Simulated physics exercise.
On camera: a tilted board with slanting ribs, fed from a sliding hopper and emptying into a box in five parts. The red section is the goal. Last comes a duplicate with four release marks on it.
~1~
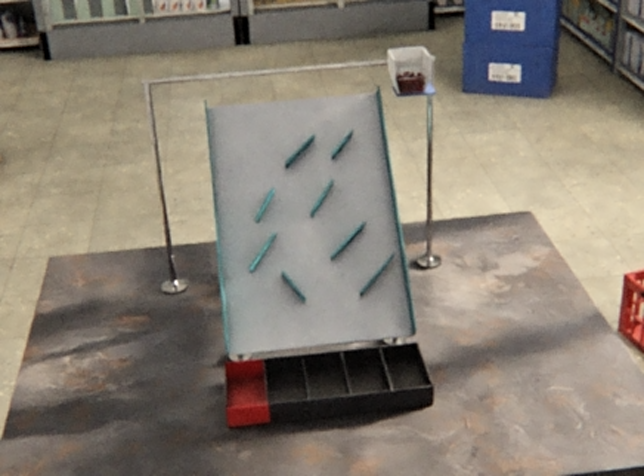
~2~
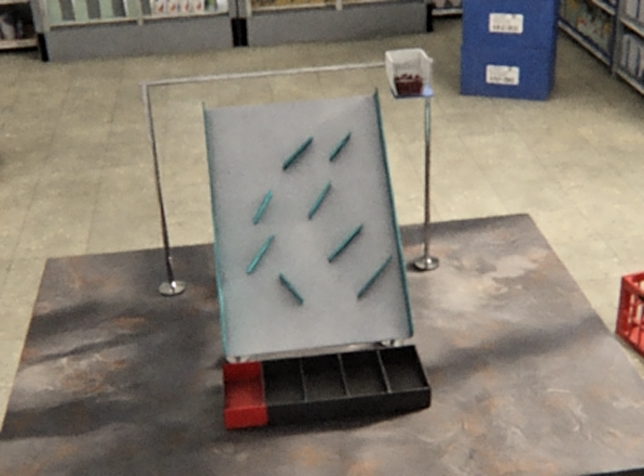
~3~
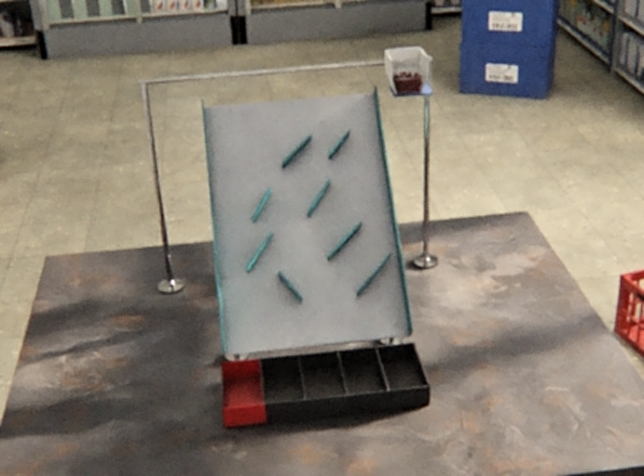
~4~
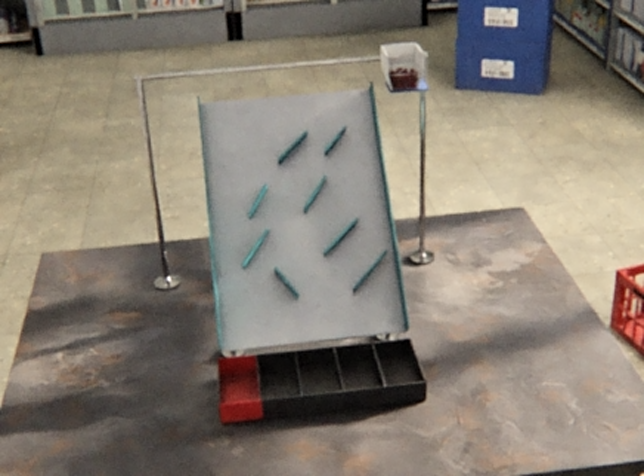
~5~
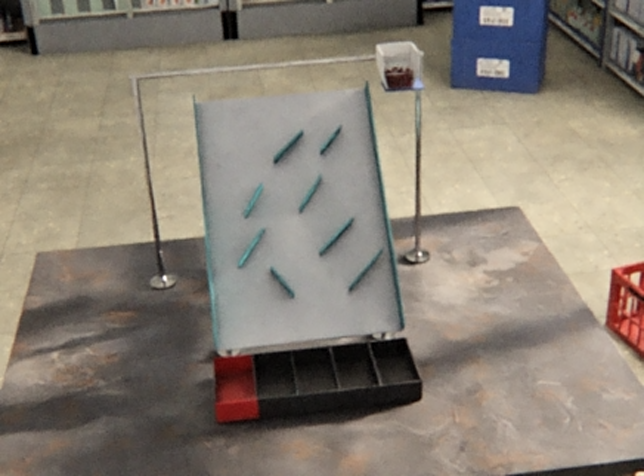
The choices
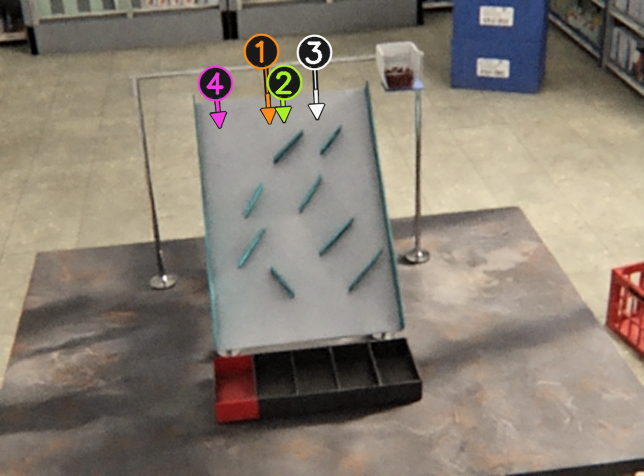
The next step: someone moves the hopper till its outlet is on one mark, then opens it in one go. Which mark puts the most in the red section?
It is 4.
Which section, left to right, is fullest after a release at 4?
It is the first one.
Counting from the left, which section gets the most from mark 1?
The first.
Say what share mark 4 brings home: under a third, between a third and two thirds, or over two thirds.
Over two thirds.
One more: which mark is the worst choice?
That would be 3.
On the marked copy, mark 1 meets the board at (269, 118); mark 2 meets the board at (283, 116); mark 3 meets the board at (316, 113); mark 4 meets the board at (219, 122).
With 1, close to two thirds in the red section, close to a third in other sections.
With 2, close to half in the red section, close to a third in other sections, a small share held on the board.
With 3, close to a quarter in the red section, the bulk in other sections.
With 4, all but a few in the red section, a small share in other sections.
